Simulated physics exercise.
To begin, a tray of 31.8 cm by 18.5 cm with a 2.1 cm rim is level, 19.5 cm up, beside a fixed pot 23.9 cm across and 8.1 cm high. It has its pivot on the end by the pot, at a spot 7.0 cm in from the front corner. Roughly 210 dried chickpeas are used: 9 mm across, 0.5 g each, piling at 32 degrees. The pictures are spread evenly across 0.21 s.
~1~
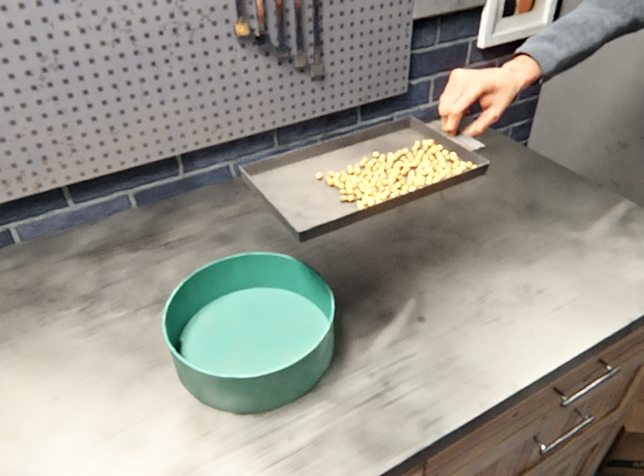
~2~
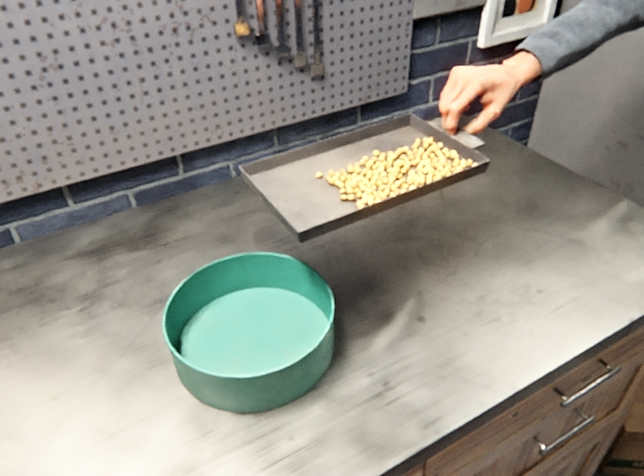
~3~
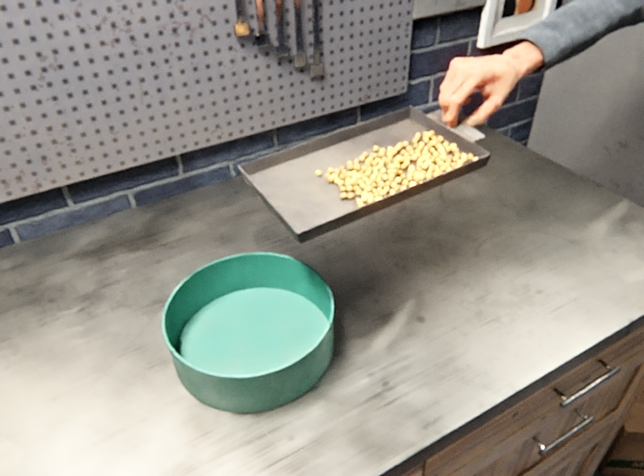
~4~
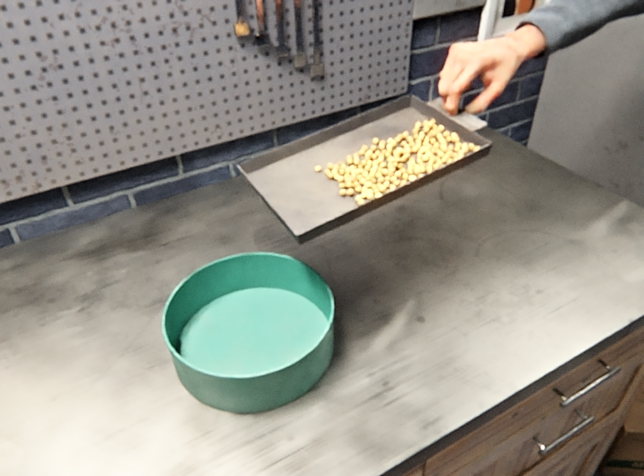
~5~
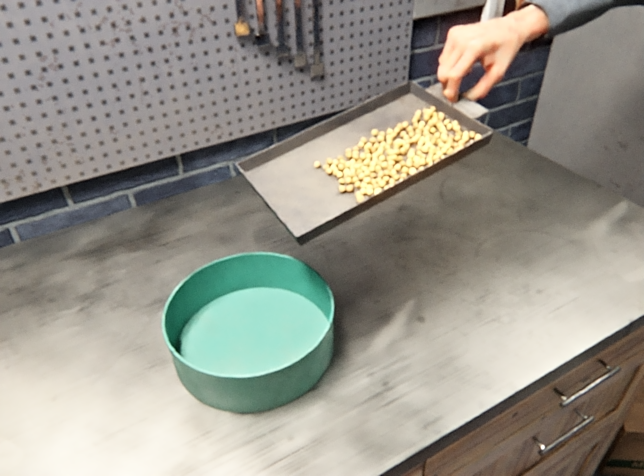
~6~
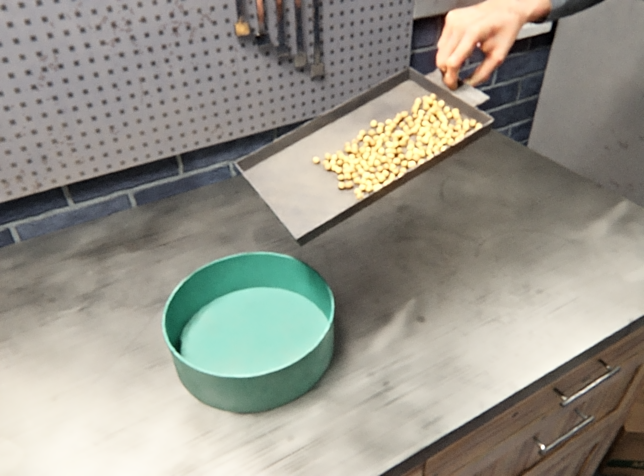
Hand gradually raising the right end of a dark tray of dried chickpeas beside a round green pot on a grey countertop.
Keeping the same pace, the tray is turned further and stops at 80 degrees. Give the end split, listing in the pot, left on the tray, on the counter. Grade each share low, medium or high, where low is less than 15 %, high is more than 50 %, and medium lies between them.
Shares - pot: High, left on the tray: Medium, counter: Low.
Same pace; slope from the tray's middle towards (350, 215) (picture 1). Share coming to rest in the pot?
My guess is roughly 70 percent.
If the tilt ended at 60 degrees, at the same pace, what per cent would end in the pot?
Estimate: Roughly 45 percent.
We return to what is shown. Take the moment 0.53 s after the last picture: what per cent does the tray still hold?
90%, roughly.
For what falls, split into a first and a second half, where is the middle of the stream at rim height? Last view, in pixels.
Early: About (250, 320); late: About (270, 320).
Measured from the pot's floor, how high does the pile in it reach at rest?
It gets to about 1.5 cm.
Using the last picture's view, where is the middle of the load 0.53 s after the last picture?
Near (291, 218).
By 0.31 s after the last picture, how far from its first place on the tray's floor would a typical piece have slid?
Displacement on the tray: Roughly 7 cm.
Then, 0.31 s after the last picture, tilt 47 degrees; the tray holds 100 %, the pot 0 %.
Then, 0.53 s after the last picture, tilt 69 degrees; the tray holds 90 %, the pot 0 %.
Then, 0.84 s after the last picture, tilt 80 degrees; the tray holds 40 %, the pot 55 %.
In the end, pot 65 %, tray 35 %, counter 0 %.
